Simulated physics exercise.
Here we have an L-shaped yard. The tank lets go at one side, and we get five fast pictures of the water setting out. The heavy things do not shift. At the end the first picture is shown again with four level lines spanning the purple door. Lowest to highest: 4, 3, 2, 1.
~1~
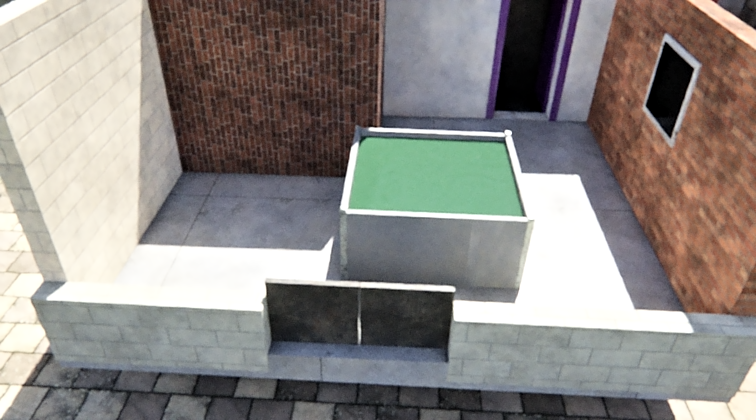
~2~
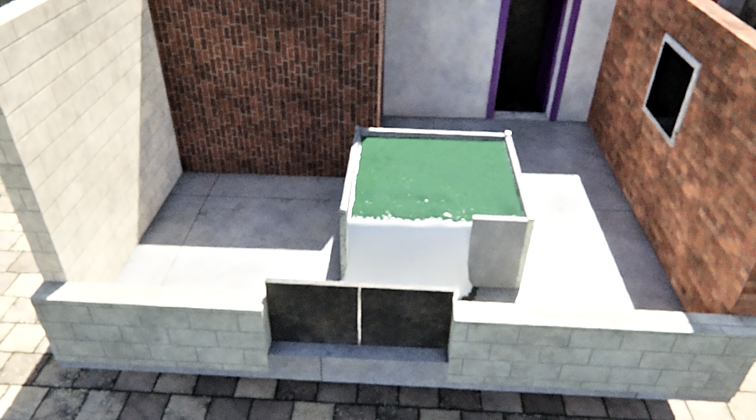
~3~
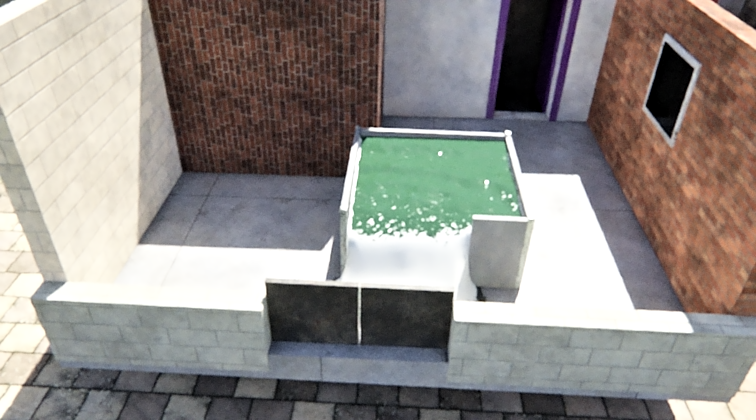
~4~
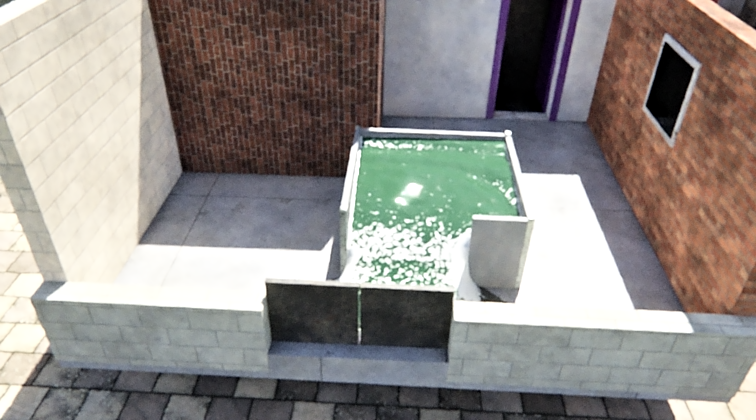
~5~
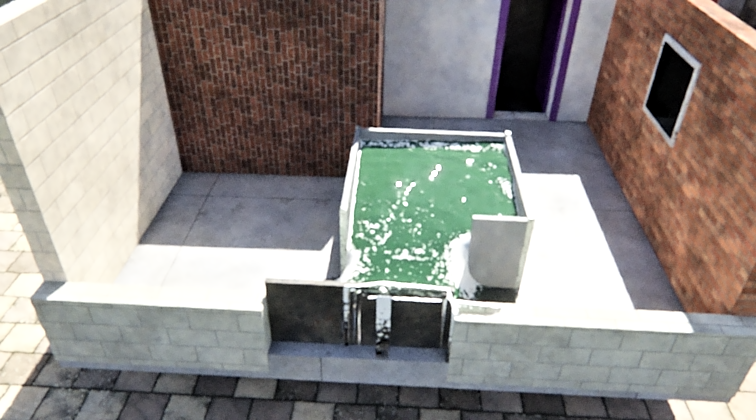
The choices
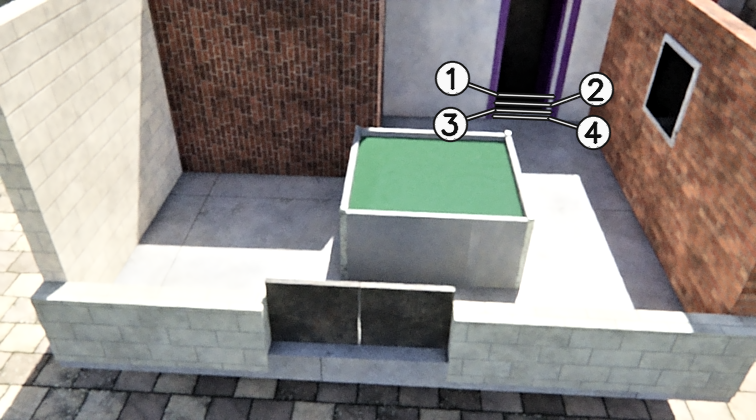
The clip shows a walled yard with a tank of green water whose front panel opens, leaving a section at the right. Foamy green water pours forward to the dark gate, where some pushes through around its middle.
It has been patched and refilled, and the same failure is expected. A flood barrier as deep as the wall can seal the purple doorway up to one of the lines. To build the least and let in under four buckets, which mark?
It is 3.
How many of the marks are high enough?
Three.
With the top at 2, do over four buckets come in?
No, that is safe.
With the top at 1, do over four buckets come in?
No, that is safe.
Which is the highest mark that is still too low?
4 it is.
On the marked copy, 1 at (525, 95); 2 at (523, 103); 3 at (522, 111); 4 at (521, 117); from the bottom up 4, 3, 2, 1.
Choosing 1, nothing gets over.
Choosing 2, nothing gets over.
Choosing 3, a splash gets over, under a bucket.
Choosing 4, some 20 bucketfuls get in.
